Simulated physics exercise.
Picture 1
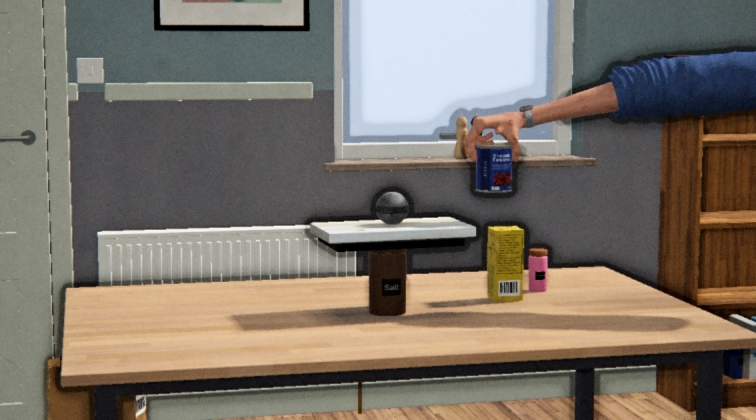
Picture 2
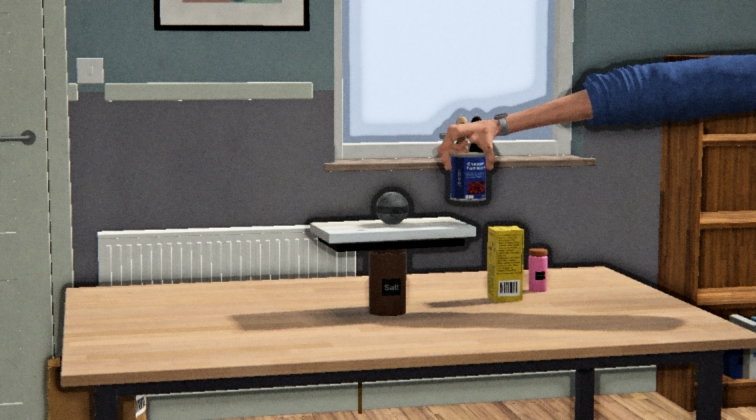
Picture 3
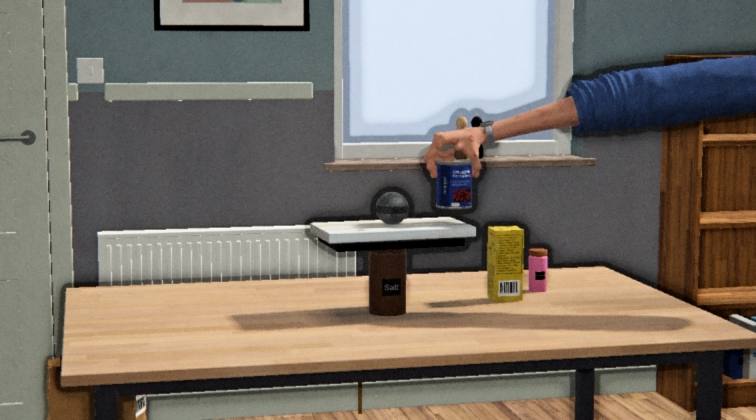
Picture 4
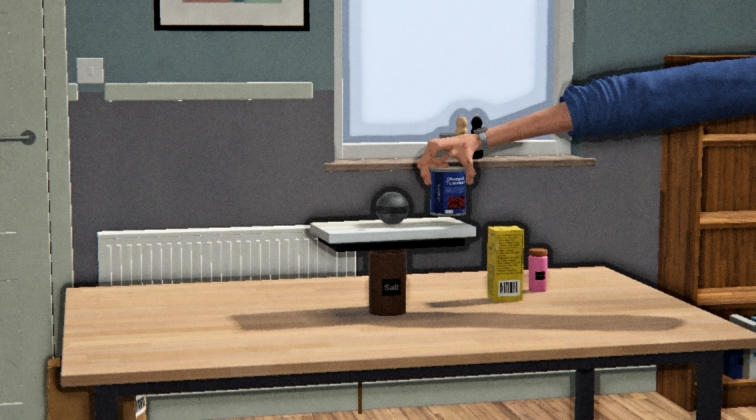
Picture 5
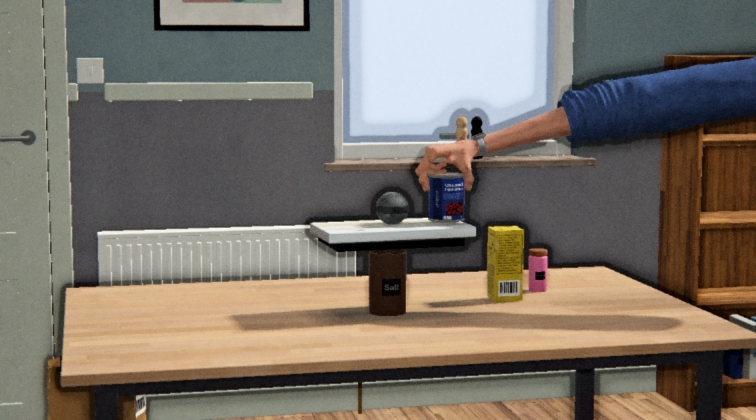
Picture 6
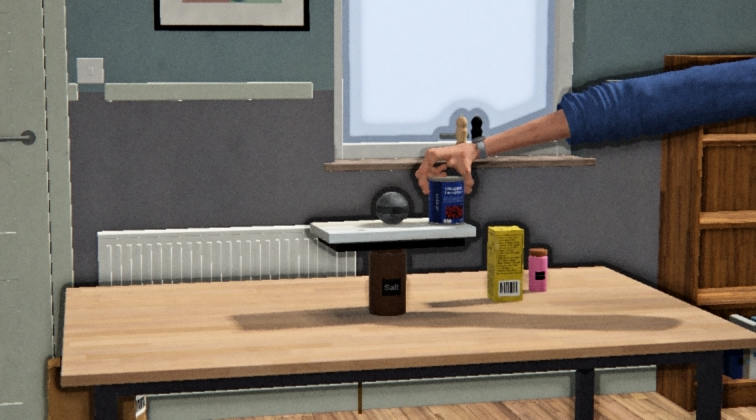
A hand at the end of a blue-sleeved arm, reaching in from the right, carries a blue pot leftward and down, then sets it on a board beside a grey ball and keeps hold of it. The board, white on top and black beneath, rests on a brown jar, with a yellow box and a pink container to the right. The still camera faces the wooden table, before a window and white radiator.
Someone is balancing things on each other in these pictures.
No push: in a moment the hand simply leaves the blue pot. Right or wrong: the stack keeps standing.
Right, it keeps standing.
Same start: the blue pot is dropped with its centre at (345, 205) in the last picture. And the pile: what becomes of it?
It stays stable.
Then, 0.40 s on from there, no change.
Then, 1.20 s on from there, blue pot resting near (447, 201).
In the end, all 7 unmoved. At the end, from the last picture's camera, blue pot near (447, 201). The pile keeps its balance.
